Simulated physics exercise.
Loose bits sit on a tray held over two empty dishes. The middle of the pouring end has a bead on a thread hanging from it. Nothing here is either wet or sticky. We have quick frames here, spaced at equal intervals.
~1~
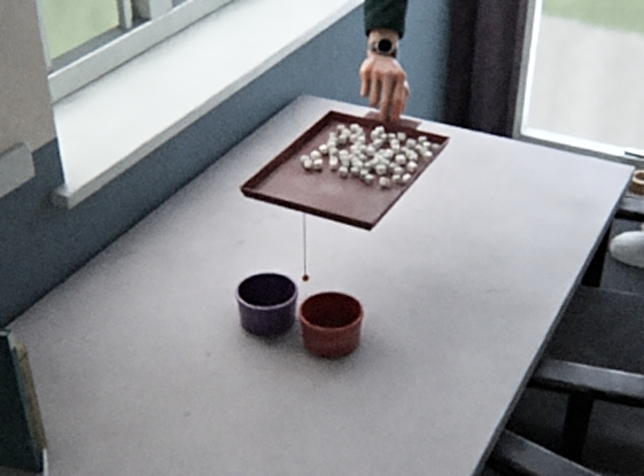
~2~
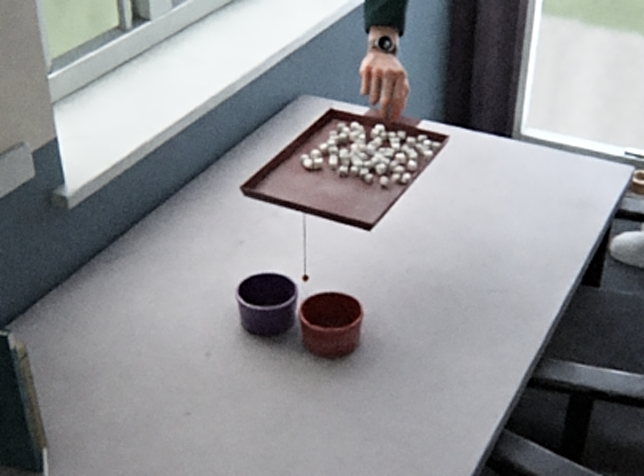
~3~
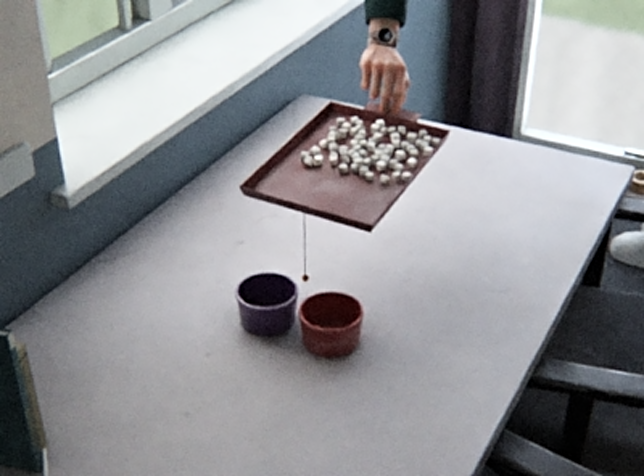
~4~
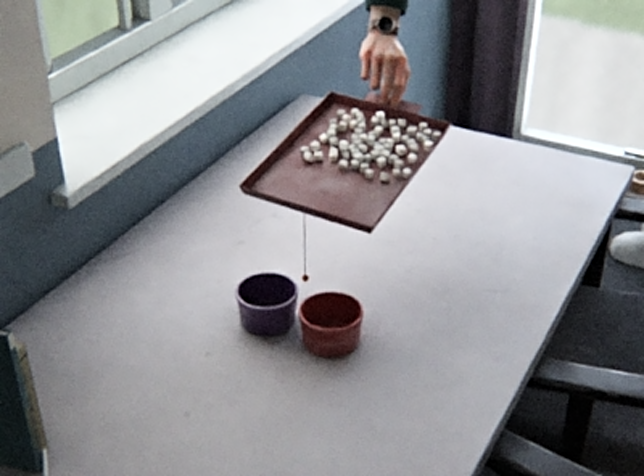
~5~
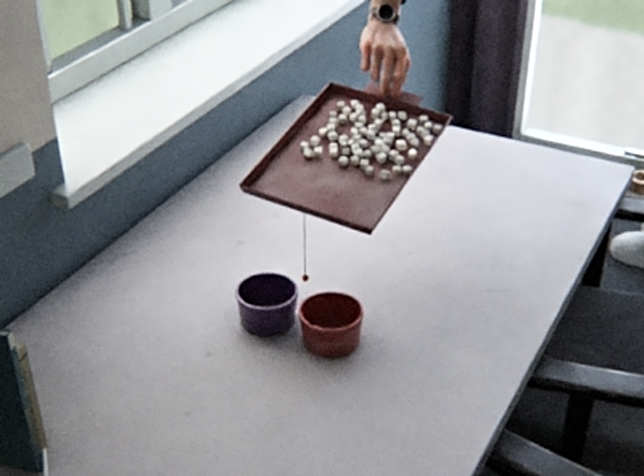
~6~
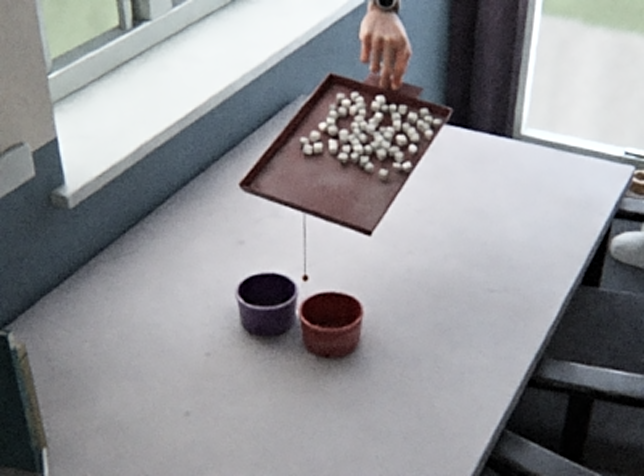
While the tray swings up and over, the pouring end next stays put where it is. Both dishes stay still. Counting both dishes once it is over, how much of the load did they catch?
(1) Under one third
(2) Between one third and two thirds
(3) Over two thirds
Option 2: Between one third and two thirds.
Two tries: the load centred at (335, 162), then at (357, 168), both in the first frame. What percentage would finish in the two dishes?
From the first start you get 30 in a hundred, from the second 40 in a hundred.
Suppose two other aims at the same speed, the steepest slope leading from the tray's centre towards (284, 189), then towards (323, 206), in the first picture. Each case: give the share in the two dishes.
Roughly 30 % in the first case and 60 % in the second.
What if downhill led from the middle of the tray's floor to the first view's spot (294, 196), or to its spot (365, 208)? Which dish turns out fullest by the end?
For the first aim the left side, for the second the right side.
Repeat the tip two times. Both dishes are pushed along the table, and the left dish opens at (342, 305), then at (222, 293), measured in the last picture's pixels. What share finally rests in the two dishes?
Close to 70 in a hundred first, close to 10 in a hundred second.
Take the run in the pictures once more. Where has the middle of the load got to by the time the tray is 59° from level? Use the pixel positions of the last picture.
In the last view, the load is centred near (352, 211).
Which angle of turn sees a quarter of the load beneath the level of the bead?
About 90° of tilt.
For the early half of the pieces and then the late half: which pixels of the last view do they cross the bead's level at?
First close to (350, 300), next close to (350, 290).
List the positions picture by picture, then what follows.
The first picture shows corners of the pouring end (244, 186) and (371, 221), level; middle of the load (371, 152), sugar cubes; left dish (252, 318); right dish (317, 340); bead on its thread (305, 278).
The second picture shows corners of the pouring end (244, 186) and (371, 221), level; middle of the load (371, 150).
The third picture shows corners of the pouring end (244, 186) and (371, 222), tipped barely, lowest at the right corner; middle of the load (371, 146).
The fourth picture shows corners of the pouring end (243, 185) and (371, 224), tipped a little, lowest at the right corner; middle of the load (371, 140).
The fifth picture shows corners of the pouring end (243, 184) and (370, 226), tipped a little, lowest at the right corner; middle of the load (371, 135).
The sixth picture shows corners of the pouring end (243, 183) and (370, 228), tipped a little, lowest at the right corner; middle of the load (371, 129); left dish (252, 318); right dish (317, 340).
Just after the last frame, tray tipped steeply; the larger part on the tray; just a few in the right dish; about a tenth outside both; about a tenth in the air.
A moment on, tray tipped right over; roughly two thirds on the tray; about a tenth in the right dish; about a tenth outside both; about a tenth in the air.
Further on, tray tipped past a quarter turn; roughly half in the right dish; roughly half outside both.
When it is over, tray tipped past a quarter turn; roughly half in the right dish; not one in the left dish; roughly half outside both.
